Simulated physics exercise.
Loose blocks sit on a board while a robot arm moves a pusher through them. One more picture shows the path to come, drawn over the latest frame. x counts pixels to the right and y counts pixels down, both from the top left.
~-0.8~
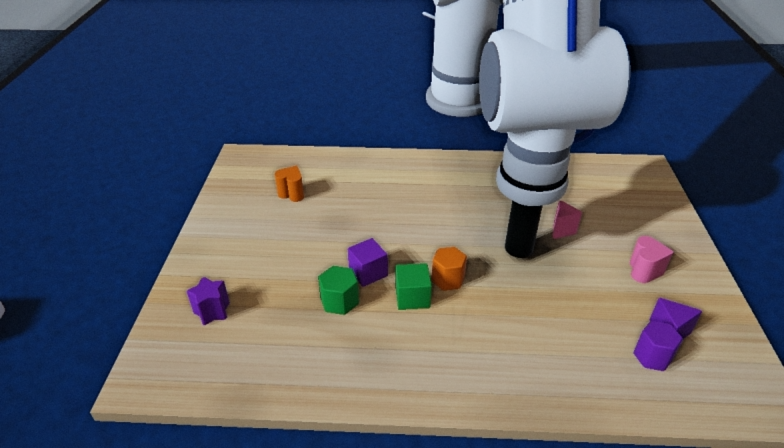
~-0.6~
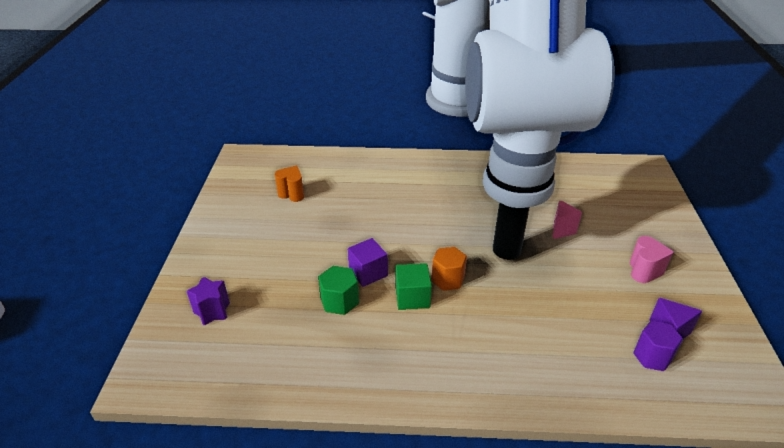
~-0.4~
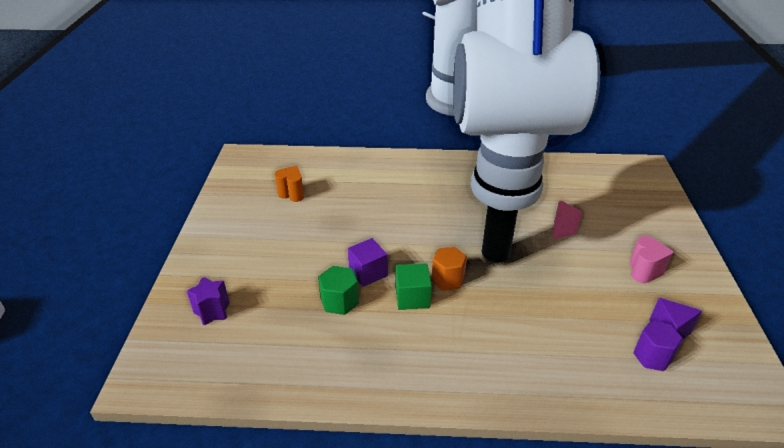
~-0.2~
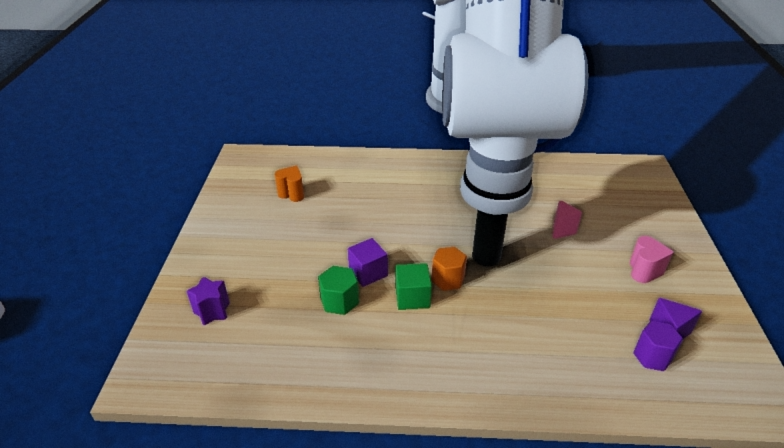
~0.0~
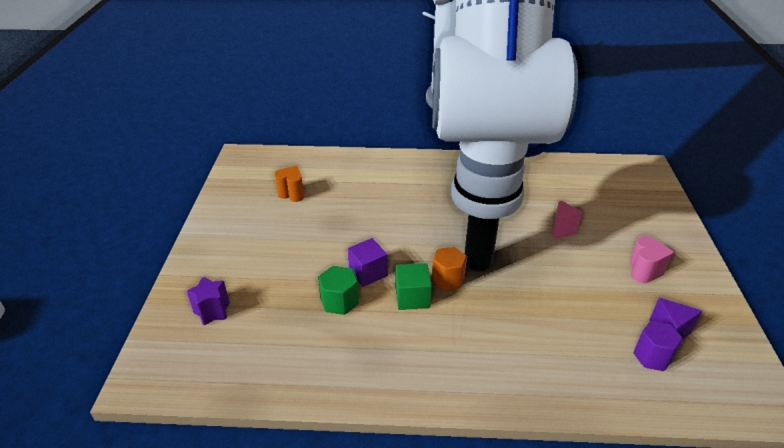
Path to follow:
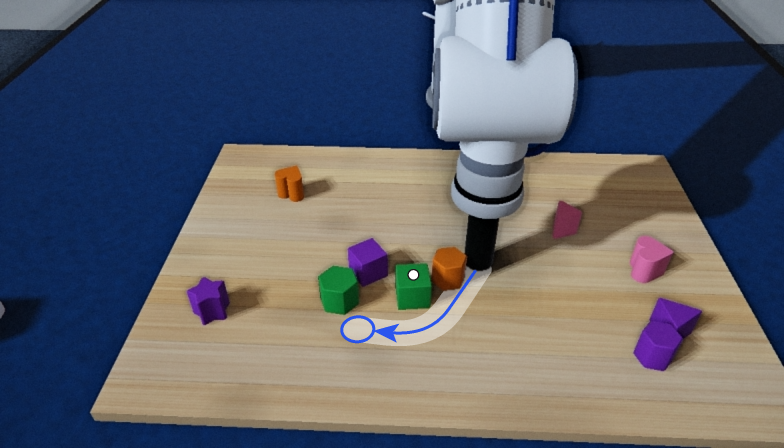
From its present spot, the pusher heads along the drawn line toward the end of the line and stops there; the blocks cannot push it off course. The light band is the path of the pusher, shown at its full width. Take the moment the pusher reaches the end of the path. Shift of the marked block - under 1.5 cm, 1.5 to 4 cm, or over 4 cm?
By the end of the path, it will have gone short of 1.5 cm.
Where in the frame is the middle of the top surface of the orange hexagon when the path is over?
Its top middle is near (431, 264).
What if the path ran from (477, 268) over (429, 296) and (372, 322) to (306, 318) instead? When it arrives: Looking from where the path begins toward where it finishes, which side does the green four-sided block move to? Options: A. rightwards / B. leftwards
Letter A.
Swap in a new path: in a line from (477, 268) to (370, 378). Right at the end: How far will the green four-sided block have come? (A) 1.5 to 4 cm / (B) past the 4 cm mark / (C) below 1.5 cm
Option A.
The drawn path runs from (477, 268) by way of (454, 302) and (416, 331) to (358, 329); the dot is on the green four-sided block.
What follows on the original path. One third of the way, pusher (454, 296); green four-sided block (403, 275), turned 30° anticlockwise; orange hexagon (431, 264), turned 70° clockwise.
Two thirds of the way, pusher (414, 325); green four-sided block (403, 275), turned 30° anticlockwise; orange hexagon (431, 264), turned 70° clockwise.
At the end, pusher (357, 322); green hexagon not moved; green four-sided block (403, 275), turned 30° anticlockwise; orange hexagon (431, 264), turned 70° clockwise.
